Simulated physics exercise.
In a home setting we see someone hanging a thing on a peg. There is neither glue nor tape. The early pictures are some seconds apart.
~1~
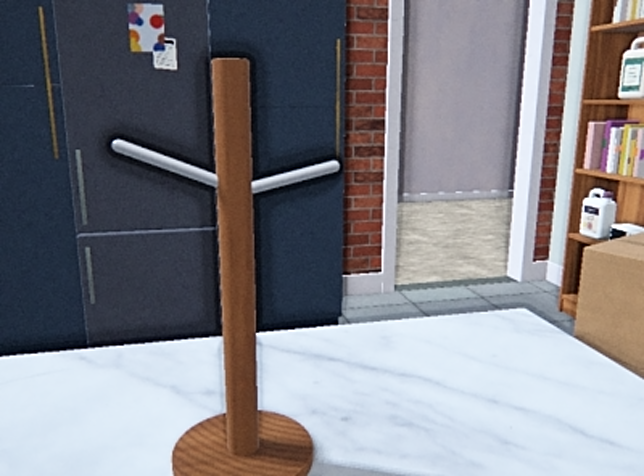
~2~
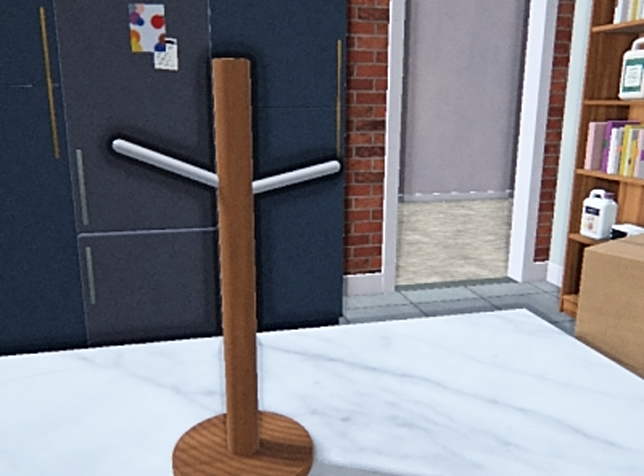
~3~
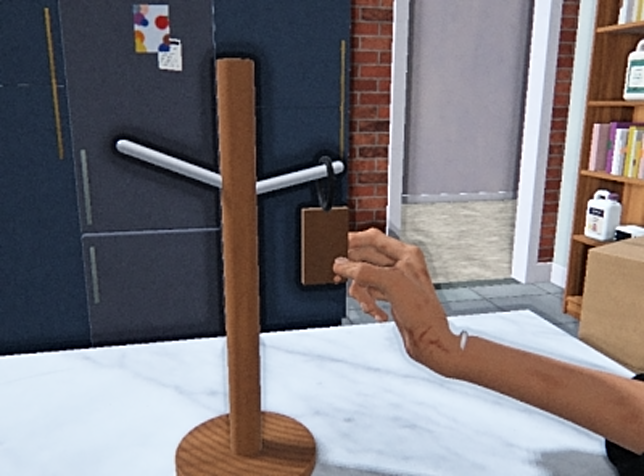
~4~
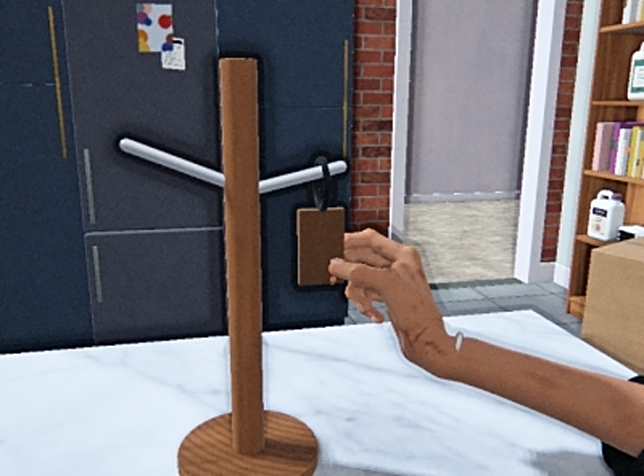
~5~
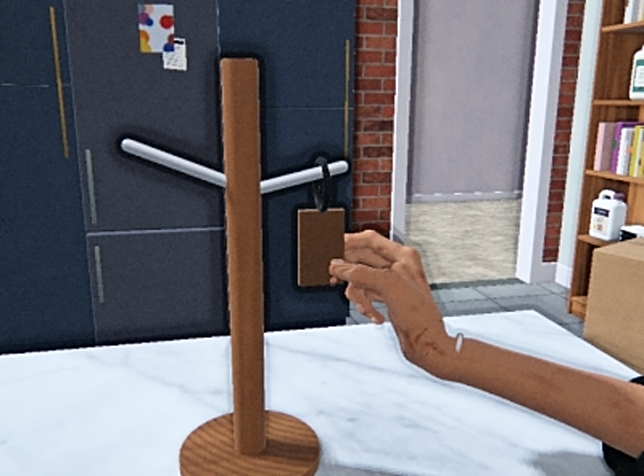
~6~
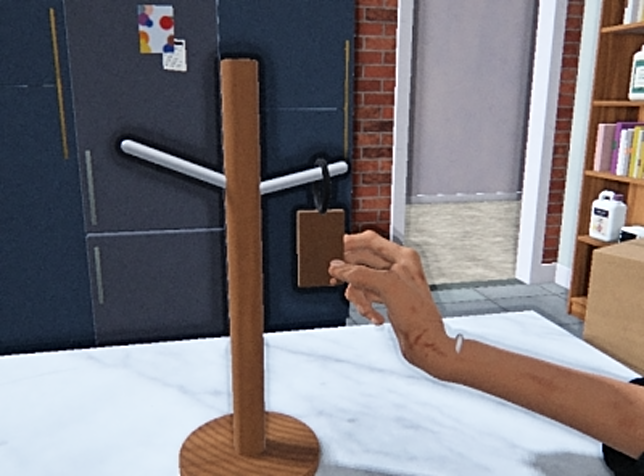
A hand brings a brown tag to the right peg of a wooden stand and holds it there.
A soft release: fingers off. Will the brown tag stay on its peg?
Yes.
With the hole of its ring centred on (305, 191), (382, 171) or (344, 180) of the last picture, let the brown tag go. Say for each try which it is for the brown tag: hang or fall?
Lab note - try 1: It keeps its place; try 2: It ends up lower down; try 3: It ends up lower down.
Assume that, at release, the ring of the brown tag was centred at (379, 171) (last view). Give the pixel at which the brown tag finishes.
It'd end up somewhere close to (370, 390).
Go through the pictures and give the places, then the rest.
Peg stand (236, 276), in the first frame.
Peg stand (236, 277), in the second frame.
Still on the way; brown tag (325, 221); peg stand (240, 277), in the third frame.
Still on the way; brown tag (321, 221); peg stand (242, 276), in the fourth frame.
Still on the way; brown tag (321, 222); peg stand (244, 276), in the fifth frame.
In place, still held; brown tag (321, 223); peg stand (243, 277), in the sixth frame.
Then, 0.16 s on from there, brown tag at rest near (321, 224).
In the end, the brown tag stays on its peg, near (319, 225).
